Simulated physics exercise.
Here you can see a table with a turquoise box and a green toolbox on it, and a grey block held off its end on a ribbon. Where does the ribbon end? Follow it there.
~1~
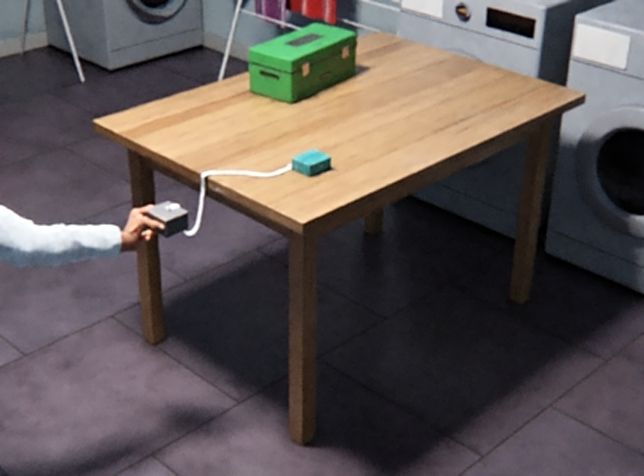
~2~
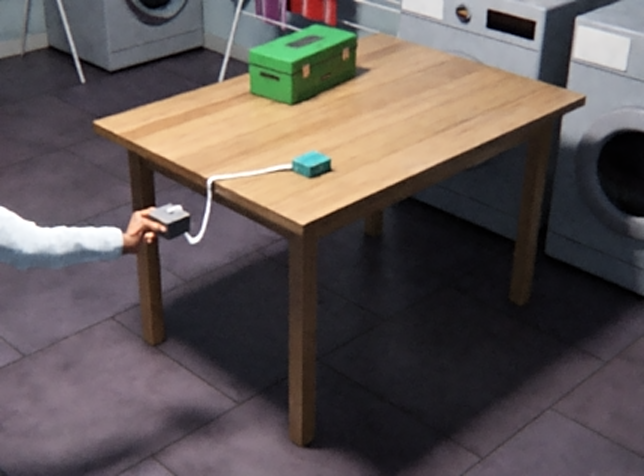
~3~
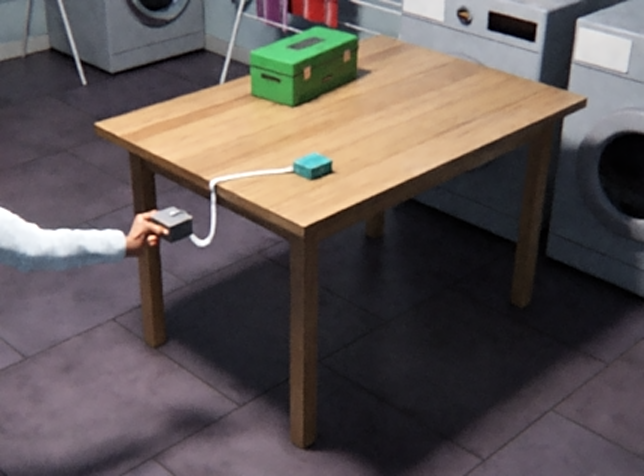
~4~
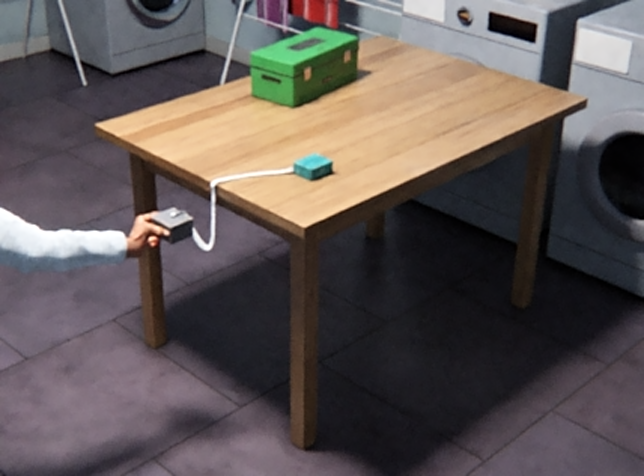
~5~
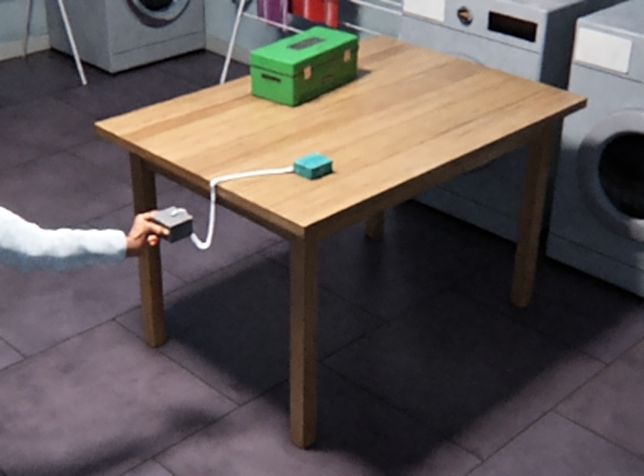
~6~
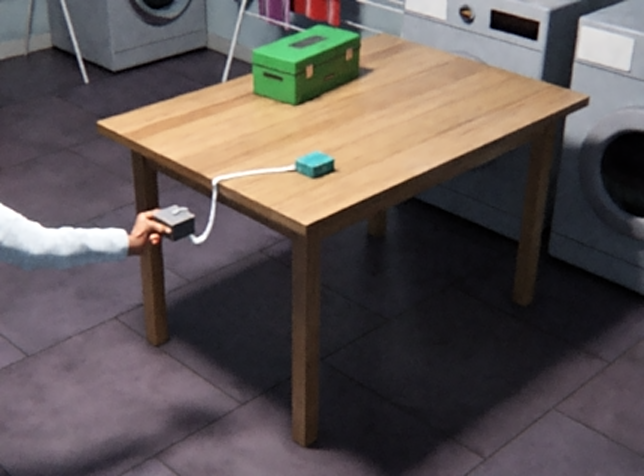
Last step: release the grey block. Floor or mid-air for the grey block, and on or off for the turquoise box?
The grey block goes all the way down; the turquoise box is yanked off.
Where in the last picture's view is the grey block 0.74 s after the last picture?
Near (256, 422).
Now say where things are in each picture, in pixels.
The first picture shows grey block (167, 219); green toolbox (304, 40); turquoise box (311, 157).
The second picture shows grey block (169, 222).
The third picture shows grey block (171, 225).
The fourth picture shows grey block (172, 226); ribbon through (243, 176) (214, 210).
The fifth picture shows grey block (172, 225); ribbon through (243, 175) (213, 208).
The sixth picture shows grey block (174, 223); green toolbox (308, 42); turquoise box (315, 159); ribbon tied to the box, with little slack.
Then, 0.44 s on from there, block off the ground near (213, 376); toolbox in place; box over the edge.
Then, 0.74 s on from there, block on the floor near (256, 422); toolbox in place; box down on the floor.
In the end, block on the floor near (248, 422); toolbox in place; box down on the floor. The grey block drops all the way and the turquoise box is dragged off.
